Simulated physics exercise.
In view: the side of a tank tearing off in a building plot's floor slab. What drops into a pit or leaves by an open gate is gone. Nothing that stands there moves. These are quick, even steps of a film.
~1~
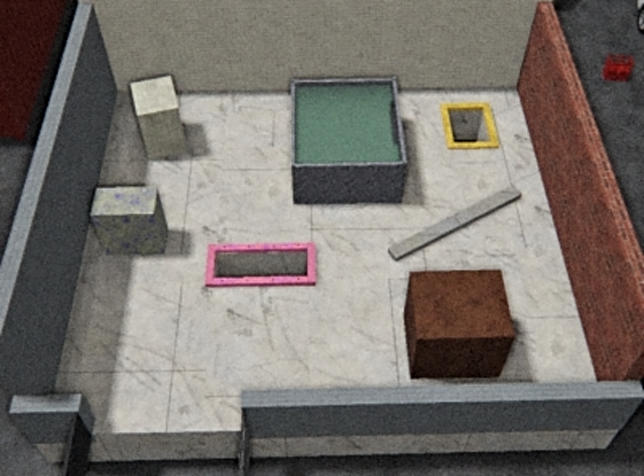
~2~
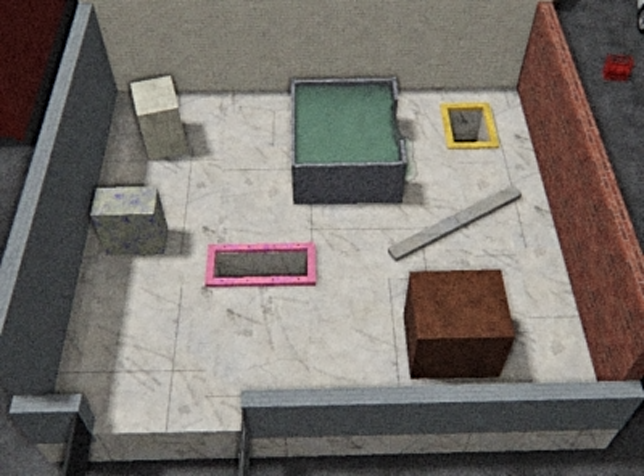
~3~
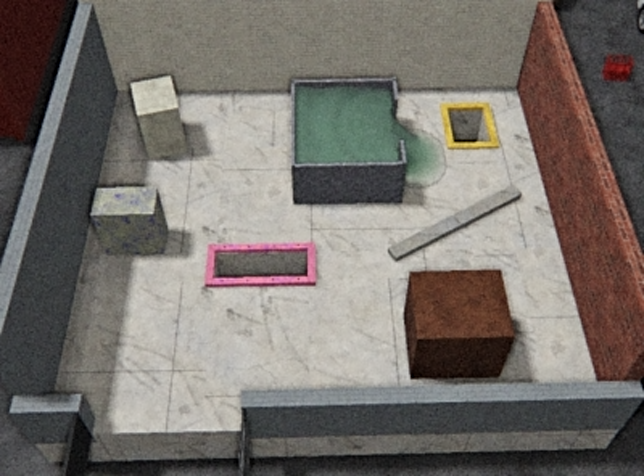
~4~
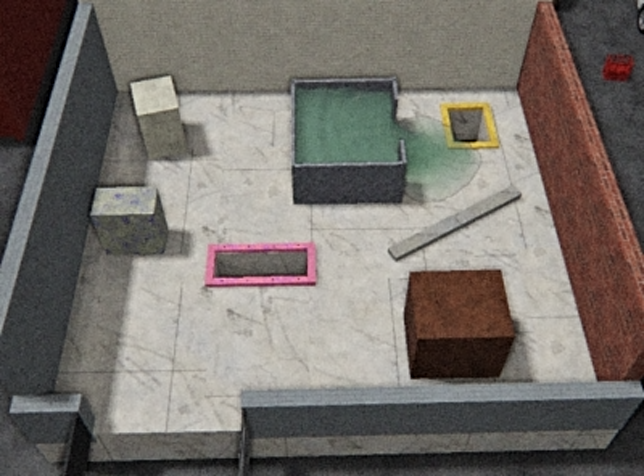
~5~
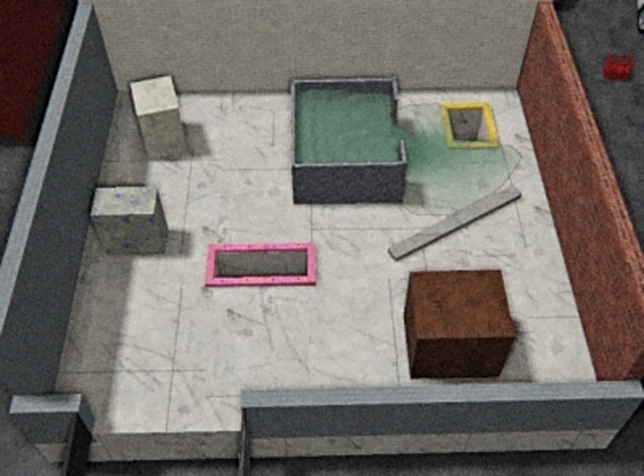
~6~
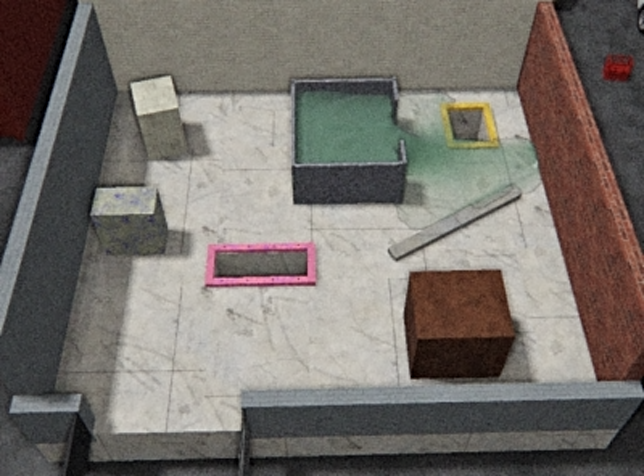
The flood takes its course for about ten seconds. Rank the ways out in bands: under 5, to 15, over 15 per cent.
The gate takes not even 5 %; the pink pit takes not even 5 %; the yellow pit takes above 15 %.
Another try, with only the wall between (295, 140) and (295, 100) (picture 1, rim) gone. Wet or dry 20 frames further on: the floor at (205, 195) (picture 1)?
Answer: Flooded.
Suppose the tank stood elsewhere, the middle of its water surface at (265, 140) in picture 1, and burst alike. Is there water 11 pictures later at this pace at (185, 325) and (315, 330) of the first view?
One after the other: No water, clear.
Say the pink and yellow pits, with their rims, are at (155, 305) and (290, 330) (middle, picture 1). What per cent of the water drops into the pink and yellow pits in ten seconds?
Roughly, in per cent: Pink 0, yellow 0.
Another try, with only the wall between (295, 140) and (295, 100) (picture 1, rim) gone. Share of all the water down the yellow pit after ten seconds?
Per cent: Yellow 2.
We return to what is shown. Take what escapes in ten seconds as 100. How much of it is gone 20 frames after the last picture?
Roughly 65 per cent.
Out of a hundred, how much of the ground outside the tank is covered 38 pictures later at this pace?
Near 60 in a hundred.
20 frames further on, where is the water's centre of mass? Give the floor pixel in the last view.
Near (429, 186).
A moment on, water covers 15 % of the floor; the gate 0 %, the pink pit 0 %, the yellow pit 8 %.
Next, water covers 25 % of the floor; the gate 0 %, the pink pit 0 %, the yellow pit 13 %.
Then, water covers 35 % of the floor; the gate 0 %, the pink pit 0 %, the yellow pit 20 %.
Later, water covers 60 % of the floor; the gate 0 %, the pink pit 0 %, the yellow pit 26 %.
In the end, water covers 90 % of the floor; the gate 1 %, the pink pit 0 %, the yellow pit 31 %.
